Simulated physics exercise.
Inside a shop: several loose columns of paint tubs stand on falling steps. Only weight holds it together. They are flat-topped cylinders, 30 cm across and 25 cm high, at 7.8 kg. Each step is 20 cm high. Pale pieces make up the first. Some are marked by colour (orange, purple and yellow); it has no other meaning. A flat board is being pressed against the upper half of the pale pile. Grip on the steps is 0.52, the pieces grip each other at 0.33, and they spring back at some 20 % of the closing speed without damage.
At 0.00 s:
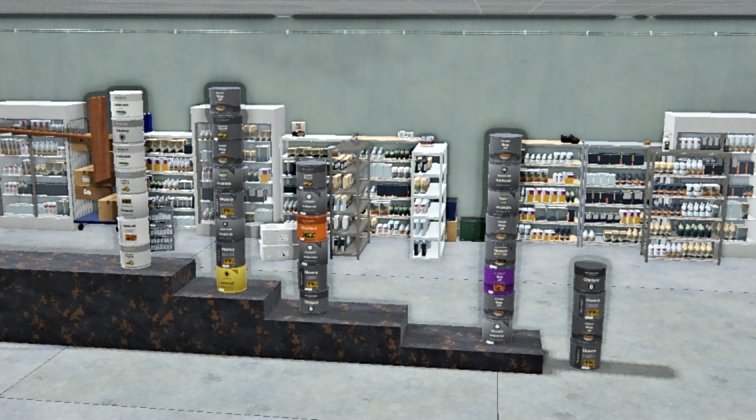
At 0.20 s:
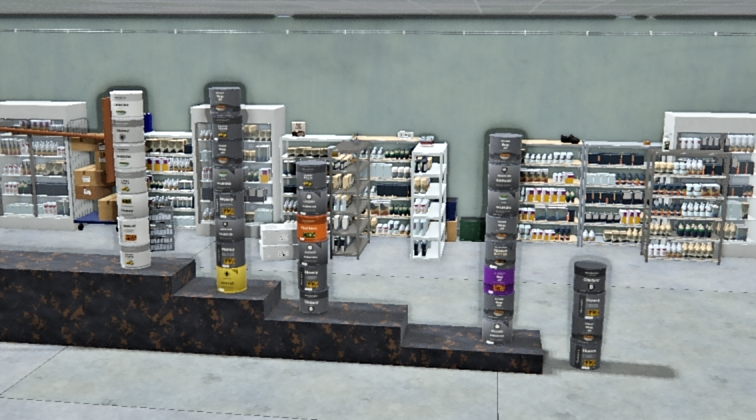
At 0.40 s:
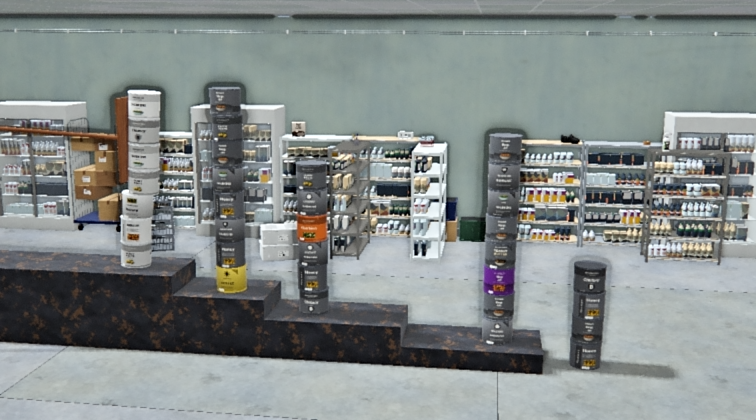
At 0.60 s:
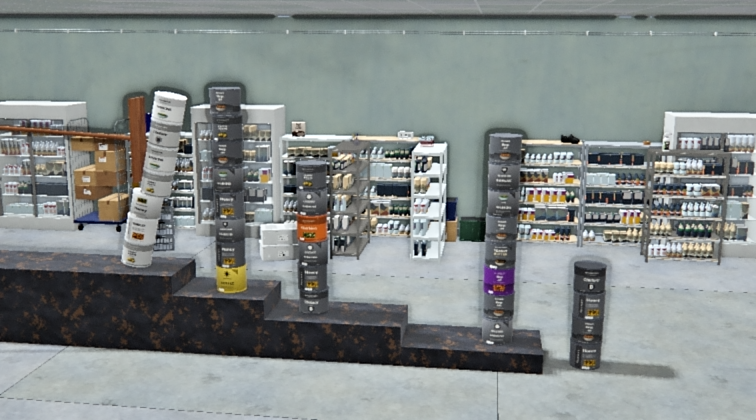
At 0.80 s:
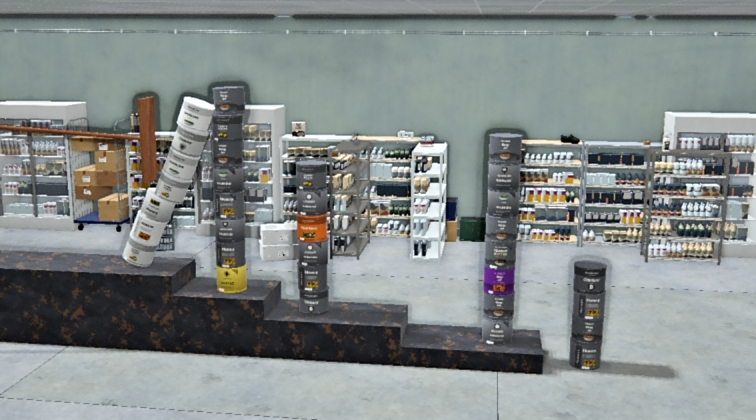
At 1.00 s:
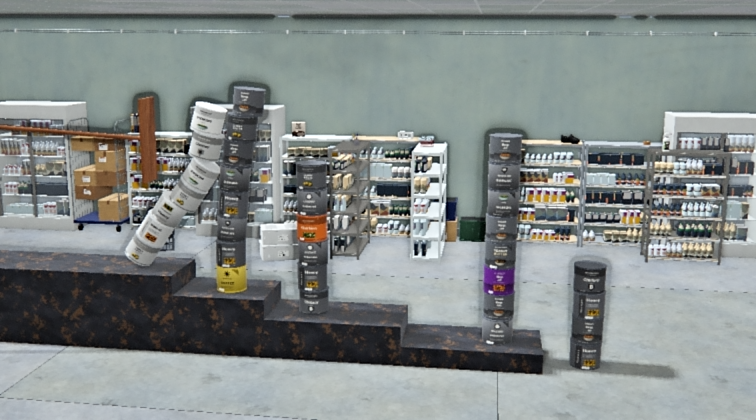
A column of pale tubs on dark steps leaning right until it presses against the neighbouring grey column, whose upper tubs shift rightward.
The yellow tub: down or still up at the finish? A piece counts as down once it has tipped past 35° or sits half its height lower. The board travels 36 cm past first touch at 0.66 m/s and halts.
It remains up.
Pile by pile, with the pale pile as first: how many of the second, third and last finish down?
Second 7, third 6, last 0.
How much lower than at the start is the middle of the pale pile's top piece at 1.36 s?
Roughly 40 cm.
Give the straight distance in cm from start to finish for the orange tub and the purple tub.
Moved: Orange 140, purple 20.
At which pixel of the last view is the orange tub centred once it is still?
Near (427, 318).
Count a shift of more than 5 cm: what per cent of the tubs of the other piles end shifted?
It is 80 per cent.
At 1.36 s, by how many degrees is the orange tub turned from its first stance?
Roughly 0°.
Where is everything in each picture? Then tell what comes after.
In the first picture (we follow the side turned to the camera), board (92, 129) 13 cm short; yellow tub (227, 280); purple tub (499, 282); orange tub (309, 229); no other piece has moved.
The second picture shows board (105, 129) 1 mm in; yellow tub (227, 280).
The third picture shows board (118, 130) 13 cm in, top of the pale pile leaning 4°; yellow tub (227, 280); no other piece has moved.
The fourth picture shows board (131, 130) 26 cm in, top of the pale pile leaning 13°; yellow tub (227, 280); no other piece has moved.
The fifth picture shows board (141, 130) 36 cm in, stopped, top of the pale pile leaning 21°; yellow tub (227, 280); one has shifted.
The sixth picture shows board (141, 130) 36 cm in, stopped, top of the pale pile leaning 16°; yellow tub (227, 280); orange tub (309, 229); purple tub (499, 282); steepest lean 6°, the tub at (245, 103); 6 stirred so far.
Around 1.36 s, 7 of the pale pile down; none of the 26 other tubs down, 7 disturbed; yellow tub unmoved.
Around 1.86 s, 7 of the pale pile down; 7 of the 26 other tubs down; yellow tub unmoved; orange tub tipped 20°.
Around 2.54 s, 7 of the pale pile down; 13 of the 26 other tubs down; yellow tub unmoved; orange tub on its side.
Finally (4.7 s), 7 of the pale pile down; 13 of the 26 other tubs down; yellow tub unmoved; orange tub on its side; purple tub displaced 23 cm. Seen by the last camera, middles, yellow tub near (231, 276), orange tub near (427, 318).
